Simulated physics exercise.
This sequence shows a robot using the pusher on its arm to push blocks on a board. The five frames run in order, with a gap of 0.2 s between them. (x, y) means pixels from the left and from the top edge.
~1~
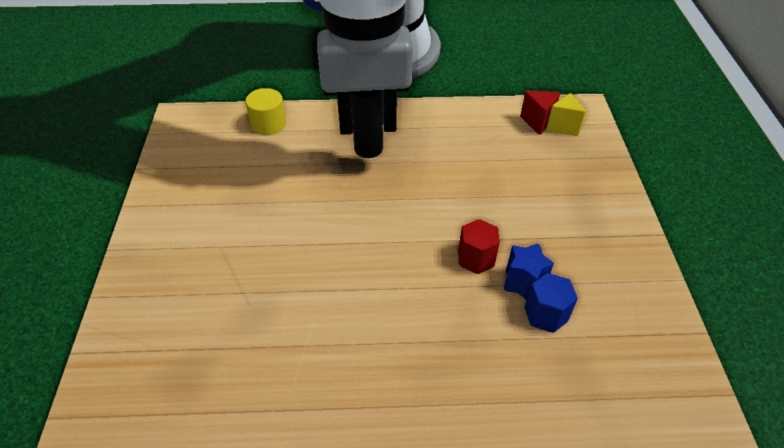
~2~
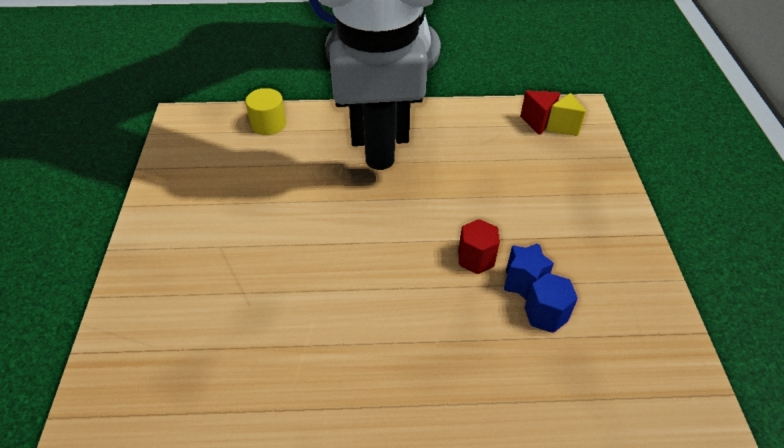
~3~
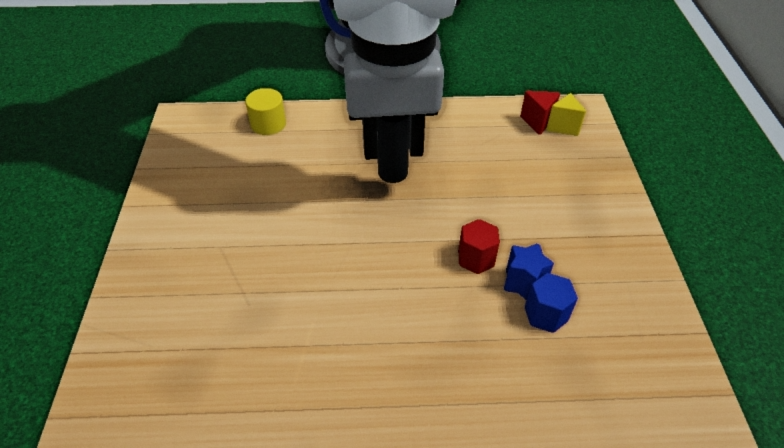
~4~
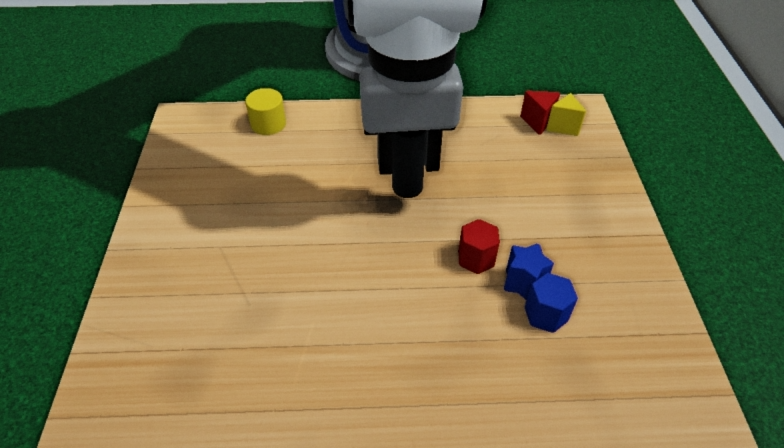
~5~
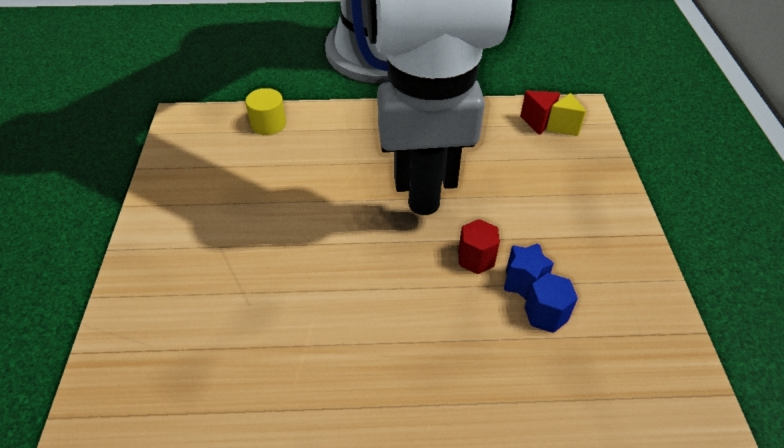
A robot arm slid its dark pusher a short way down and to the right over a wooden board, drawing closer to a red block, while the red, blue and yellow blocks all stayed still.
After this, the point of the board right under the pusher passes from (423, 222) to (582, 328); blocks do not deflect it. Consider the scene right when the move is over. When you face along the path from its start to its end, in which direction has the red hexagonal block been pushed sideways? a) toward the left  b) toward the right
a - toward the left.
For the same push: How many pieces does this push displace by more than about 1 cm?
The push will move three blocks or more.
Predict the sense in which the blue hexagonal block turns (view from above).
Viewed from the top, it goes clockwise.
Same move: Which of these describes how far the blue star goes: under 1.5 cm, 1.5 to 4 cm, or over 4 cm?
It ends farther than 4 cm from its spot.
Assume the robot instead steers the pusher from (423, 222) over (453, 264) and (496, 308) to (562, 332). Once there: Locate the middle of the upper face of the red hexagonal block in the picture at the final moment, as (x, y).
It should be at about (503, 244).
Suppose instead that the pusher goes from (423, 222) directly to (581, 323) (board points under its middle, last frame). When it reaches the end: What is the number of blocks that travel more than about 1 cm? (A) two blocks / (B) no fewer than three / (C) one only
Option B.
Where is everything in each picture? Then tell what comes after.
In the first picture, pusher's lower end at (369, 149); red hexagonal block at (481, 234); blue star at (530, 258); blue hexagonal block at (555, 290).
In the second picture, pusher at (380, 160); blocks still.
In the third picture, pusher at (393, 173); blocks still.
In the fourth picture, pusher at (408, 188); blocks still.
In the fifth picture, pusher at (424, 204); red hexagonal block at (481, 234); blue star at (530, 258); blue hexagonal block at (555, 290).
The first path, step by step. One third of the way, pusher at (474, 237); red hexagonal block at (507, 244), turned 30° anticlockwise; blue star at (542, 260), turned 20° clockwise.
Two thirds of the way, pusher at (529, 273); red hexagonal block at (569, 275), turned 50° anticlockwise; blue star at (609, 280); blue hexagonal block at (586, 311), turned 50° clockwise.
At the end, pusher at (590, 311); red hexagonal block at (631, 299), turned 85° anticlockwise; blue star at (661, 283), turned 40° anticlockwise; blue hexagonal block at (617, 337), turned 125° clockwise.
